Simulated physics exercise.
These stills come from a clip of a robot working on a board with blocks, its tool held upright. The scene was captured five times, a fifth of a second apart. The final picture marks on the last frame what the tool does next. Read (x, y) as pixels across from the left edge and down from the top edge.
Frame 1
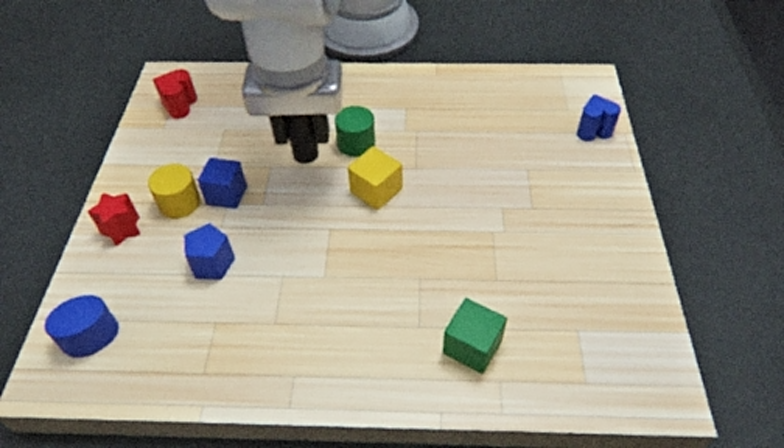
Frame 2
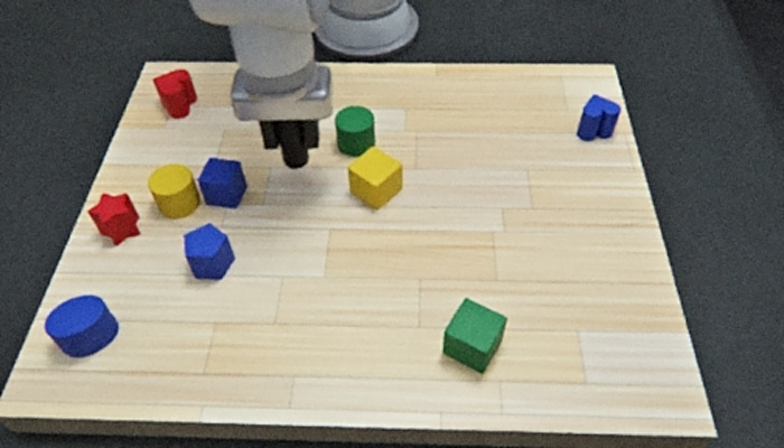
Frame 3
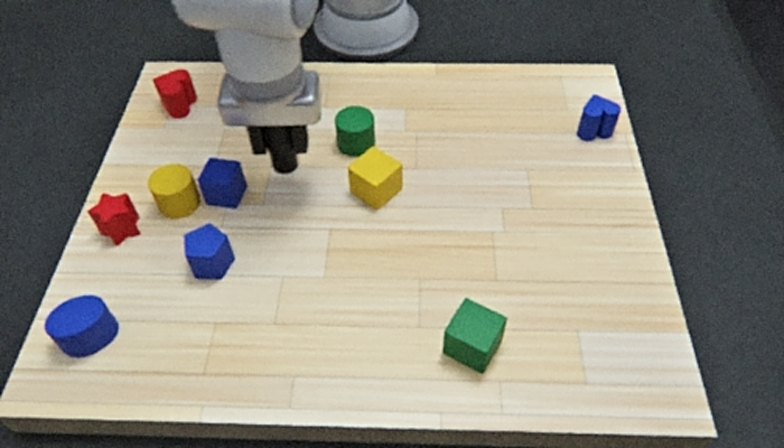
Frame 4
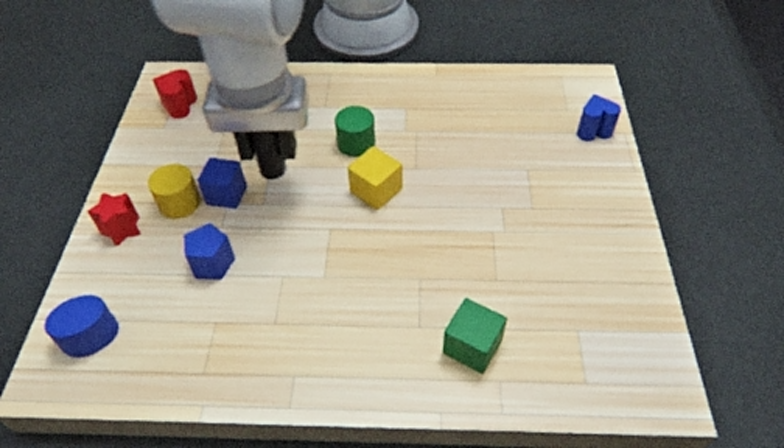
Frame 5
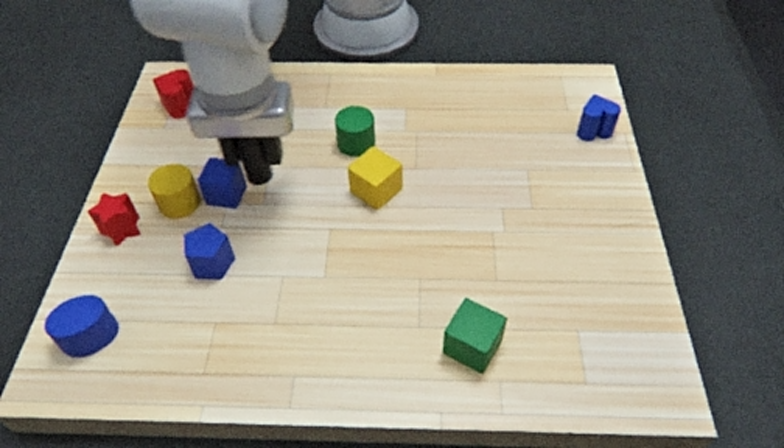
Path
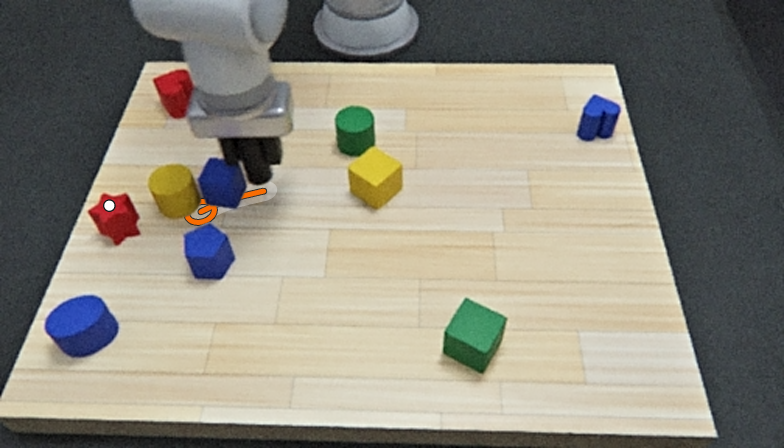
On a light wooden board, a robot arm moves slowly left toward a blue block while the scattered coloured blocks stay still.
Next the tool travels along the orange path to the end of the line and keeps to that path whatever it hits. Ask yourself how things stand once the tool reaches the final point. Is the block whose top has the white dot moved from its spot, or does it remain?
Shifted.
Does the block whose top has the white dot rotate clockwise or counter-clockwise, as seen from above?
Answer: Against the clock.
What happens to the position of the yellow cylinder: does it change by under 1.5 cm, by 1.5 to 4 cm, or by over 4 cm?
The shift is above 4 cm.
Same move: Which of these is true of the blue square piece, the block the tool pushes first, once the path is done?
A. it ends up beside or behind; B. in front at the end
B.
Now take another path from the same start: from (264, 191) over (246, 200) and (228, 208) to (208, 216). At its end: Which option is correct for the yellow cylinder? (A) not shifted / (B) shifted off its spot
B - shifted off its spot.
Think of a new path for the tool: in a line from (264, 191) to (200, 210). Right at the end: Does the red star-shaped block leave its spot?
Yes - that is the case.
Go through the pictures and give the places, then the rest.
The first frame shows lower end of the tool (306, 156), tops of blocks, red star-shaped block (109, 206), yellow cylinder (170, 178), blue five-sided block (203, 241), blue square piece (219, 171).
The second frame shows tool (297, 161), blocks as before.
The third frame shows tool (286, 166), blocks as before.
The fourth frame shows tool (274, 171), blocks as before.
The fifth frame shows tool (260, 177), red star-shaped block (109, 206), yellow cylinder (170, 178), blue five-sided block (203, 241), blue square piece (219, 171).
The drawn path runs from (264, 191) through (242, 196) and (221, 202) to (201, 212); the dot is on the red star-shaped block.
What follows on the original path. Halfway along, tool (227, 185); yellow cylinder (152, 182); blue square piece (192, 177), turned 20° anticlockwise.
At the end, tool (195, 198); red star-shaped block (97, 207), turned 45° anticlockwise; yellow cylinder (123, 182); blue five-sided block not moved; blue square piece (160, 186).
